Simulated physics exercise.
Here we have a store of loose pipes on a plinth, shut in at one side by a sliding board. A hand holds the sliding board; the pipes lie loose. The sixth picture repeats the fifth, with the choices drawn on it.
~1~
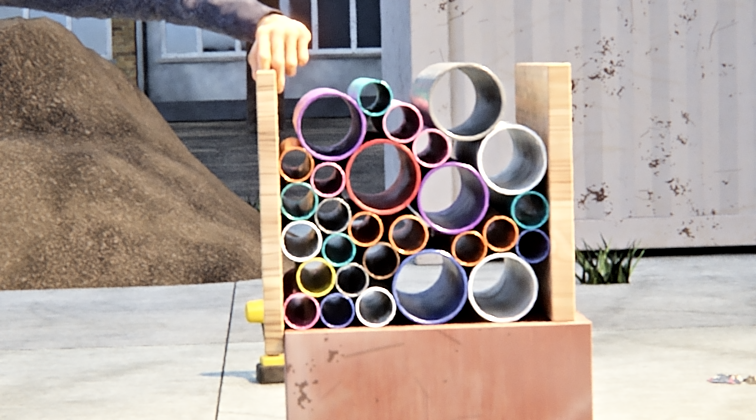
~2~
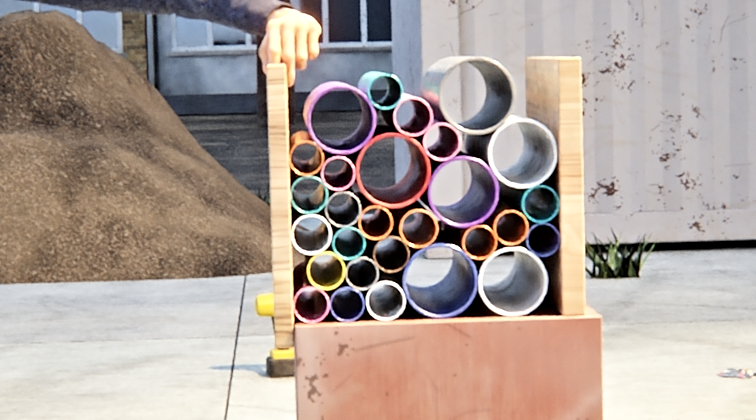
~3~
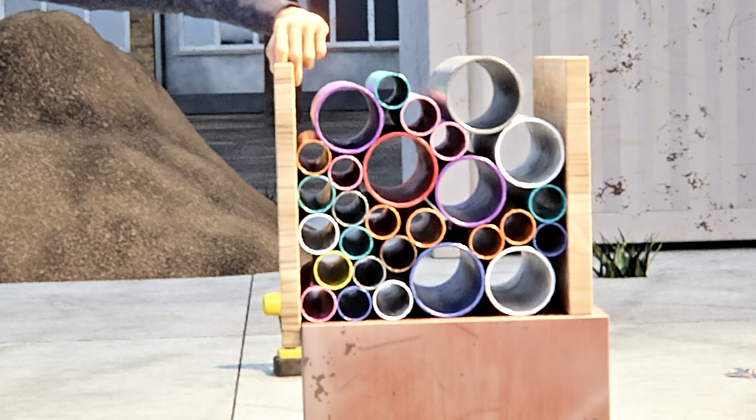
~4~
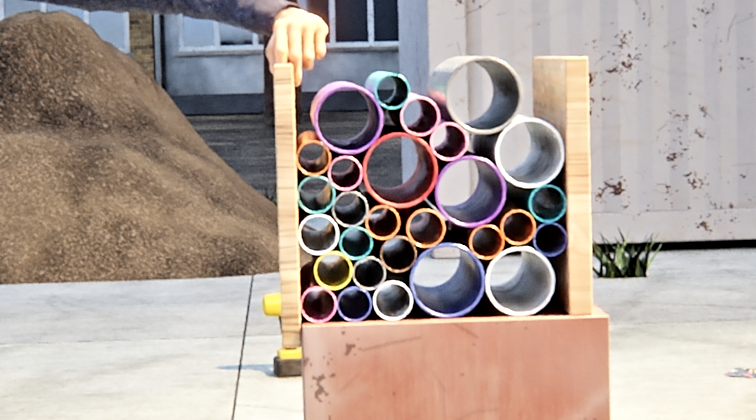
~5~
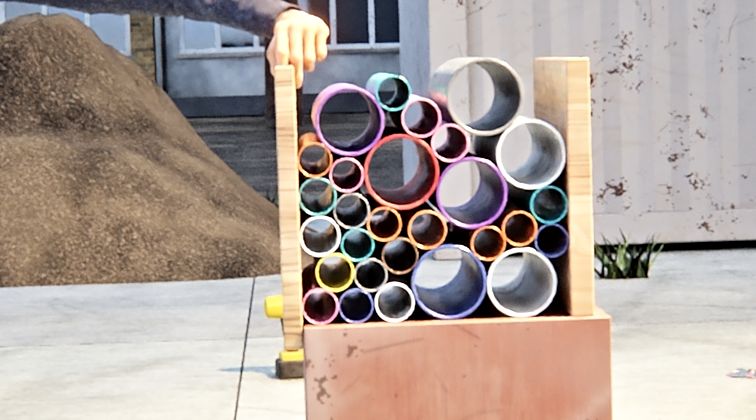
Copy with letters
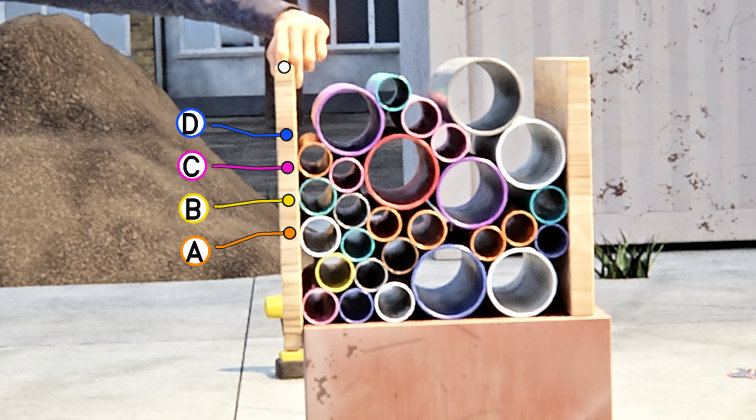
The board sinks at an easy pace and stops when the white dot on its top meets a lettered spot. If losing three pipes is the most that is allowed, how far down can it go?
The answer is mark B.
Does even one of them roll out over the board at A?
Yes, at A.
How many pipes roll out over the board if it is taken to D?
It comes to none.
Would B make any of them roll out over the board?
At B: Yes.
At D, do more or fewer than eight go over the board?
Fewer than eight.
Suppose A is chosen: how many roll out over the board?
It comes to five.
On the marked copy, A at (290, 233); B at (289, 200); C at (288, 168); D at (287, 135); the white dot at (284, 67).
With B. Early on, top of the board (296, 131).
Further on, top of the board (298, 200).
At the end, top of the board (298, 200), three out over the board.
As for the rest, A more than three out over the board; C none out over the board; D none out over the board.
